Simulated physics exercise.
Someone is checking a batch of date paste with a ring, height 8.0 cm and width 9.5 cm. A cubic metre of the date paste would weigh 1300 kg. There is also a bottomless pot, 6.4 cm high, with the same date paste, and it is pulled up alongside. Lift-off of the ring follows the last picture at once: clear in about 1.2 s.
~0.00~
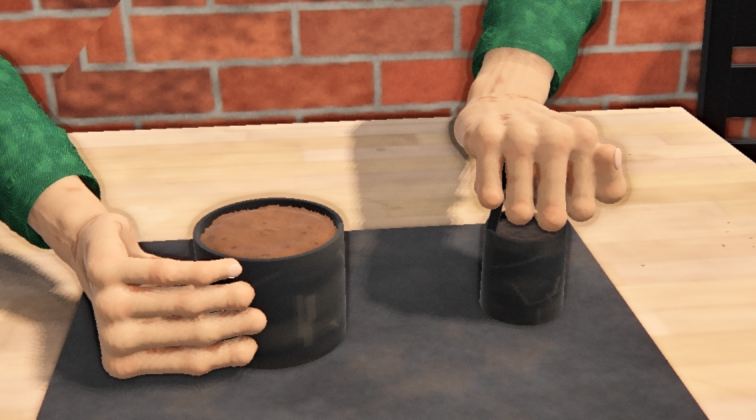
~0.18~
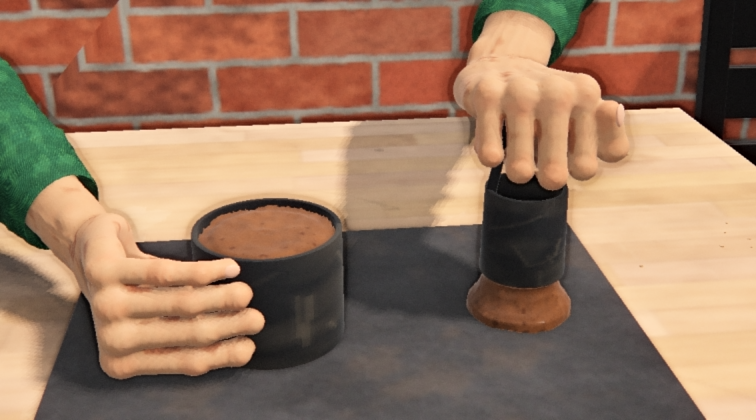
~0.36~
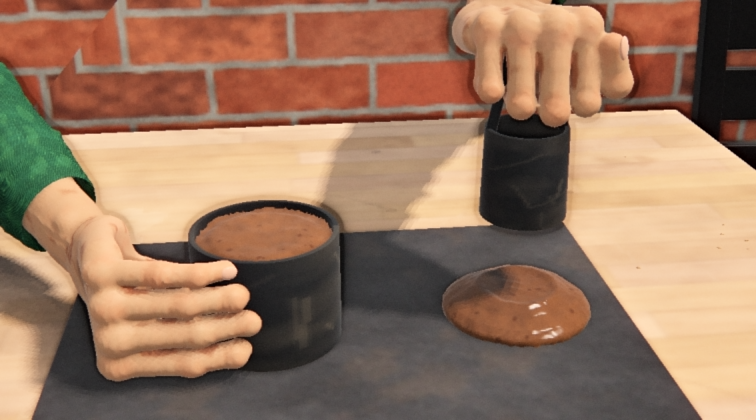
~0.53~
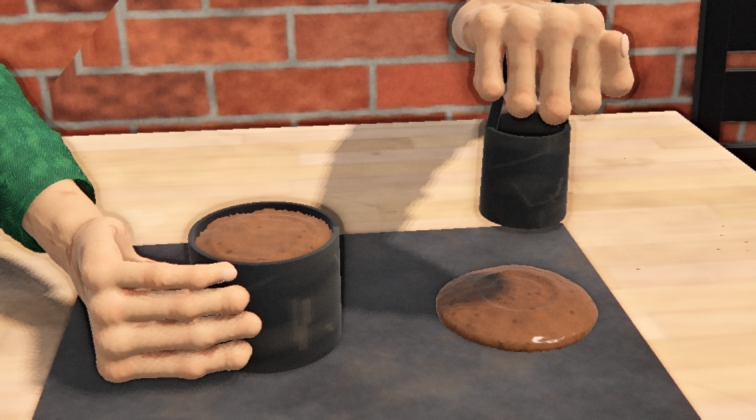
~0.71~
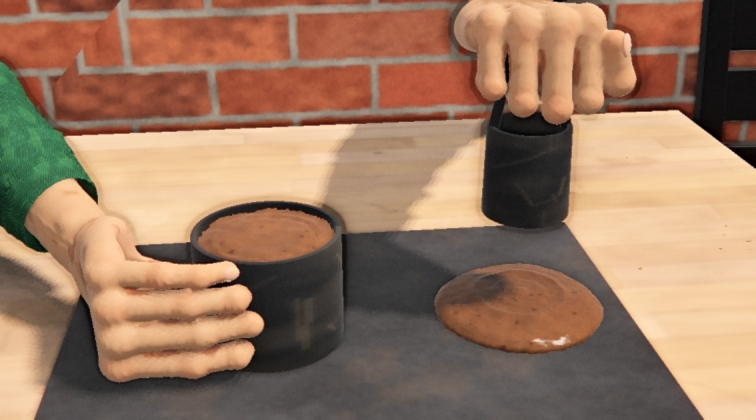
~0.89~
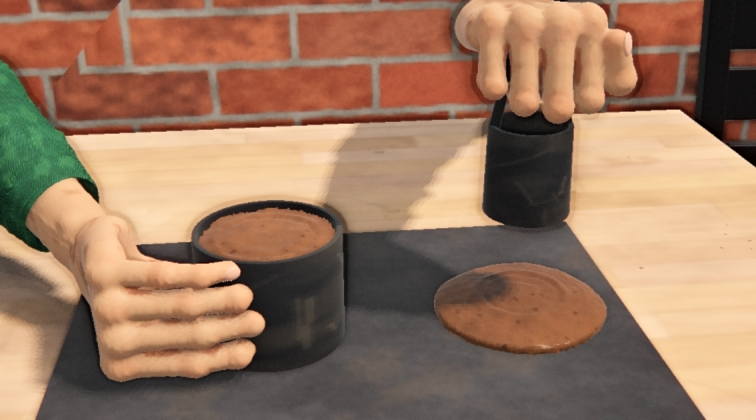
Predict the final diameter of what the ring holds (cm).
23.7 cm.
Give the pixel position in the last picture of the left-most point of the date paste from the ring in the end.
The pixel is about (104, 362).
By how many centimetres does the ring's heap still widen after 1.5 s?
I'd put it close to 3.0 cm.
After 1.2 s, the ring is up 2.0 cm; the date paste has come down 1.0 cm to 7.0 cm and is 14 cm wide.
After 1.5 s, the ring is up 5.1 cm; the date paste has come down 5.4 cm to 2.6 cm and is 20 cm wide.
After 1.8 s, the ring is up 8.2 cm; the date paste has come down 5.7 cm to 2.3 cm and is 22 cm wide.
After 2.1 s, the ring is clear; the date paste has come down 5.8 cm to 2.2 cm and is 23 cm wide.
After 3.6 s, at rest, the ring is clear; the date paste has come down 5.9 cm to 2.1 cm and is 24 cm wide.
